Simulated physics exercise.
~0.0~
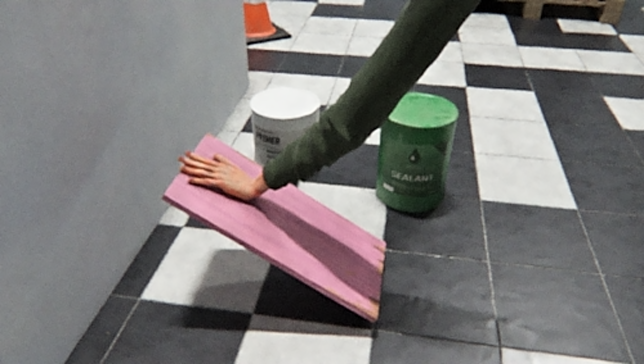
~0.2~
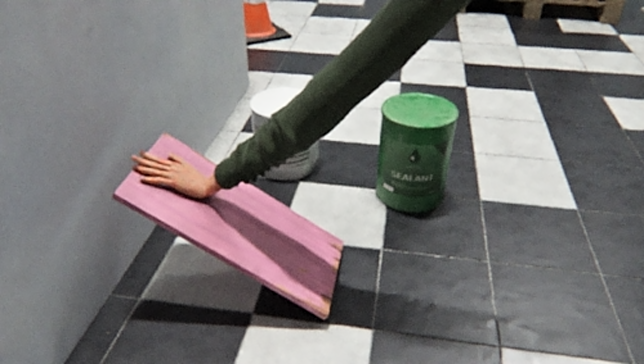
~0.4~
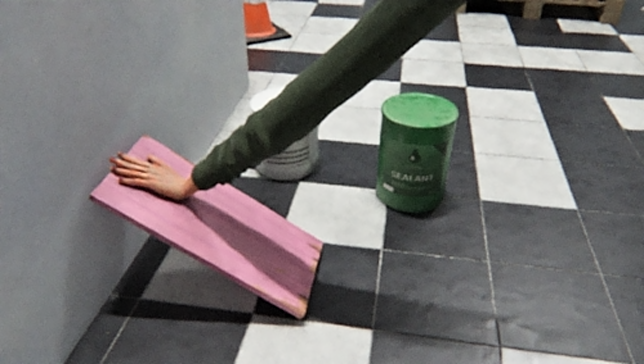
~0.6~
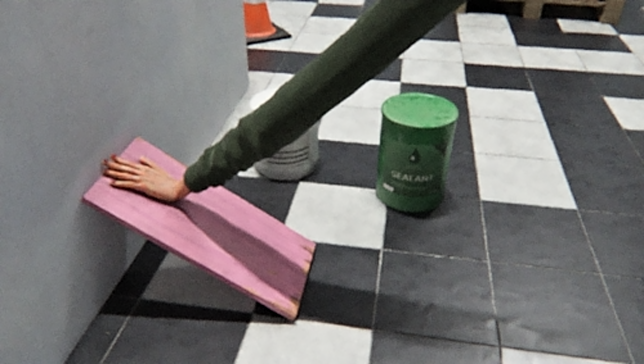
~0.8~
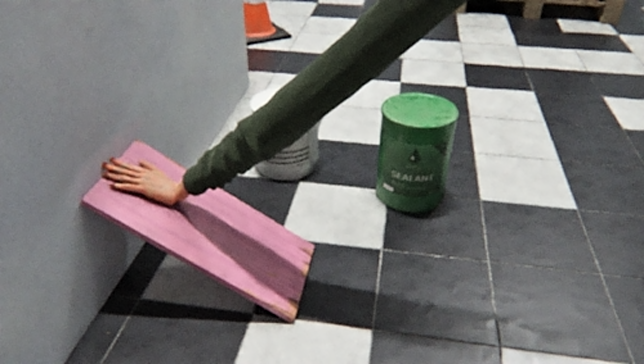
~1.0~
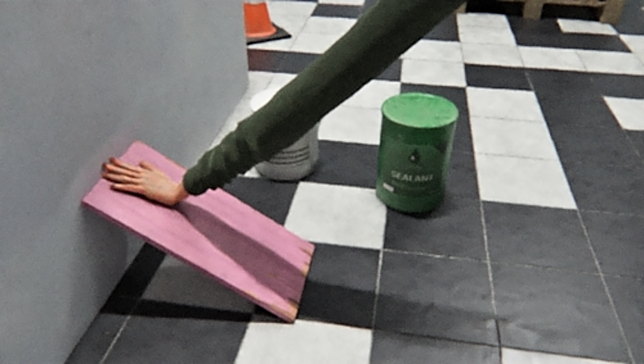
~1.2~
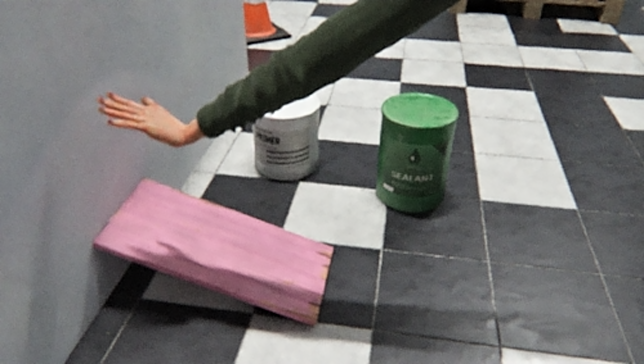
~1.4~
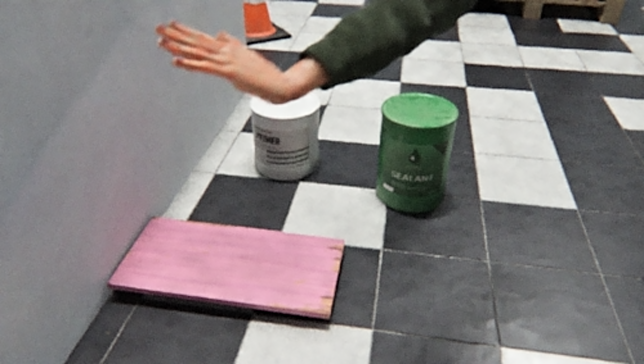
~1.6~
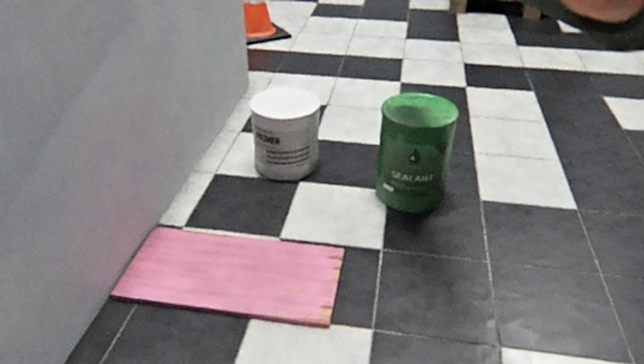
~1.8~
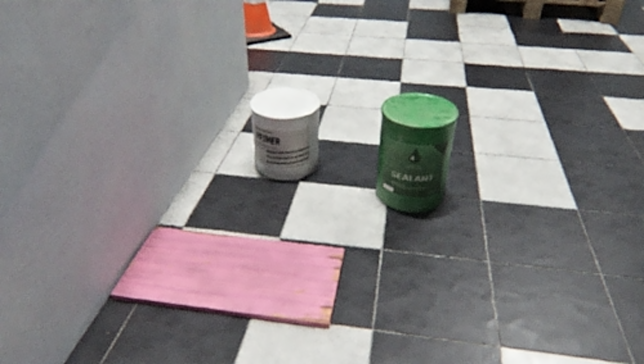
On a checkered tile floor, a hand leaning a pink board against a grey wall, then letting go, the board sliding down flat.
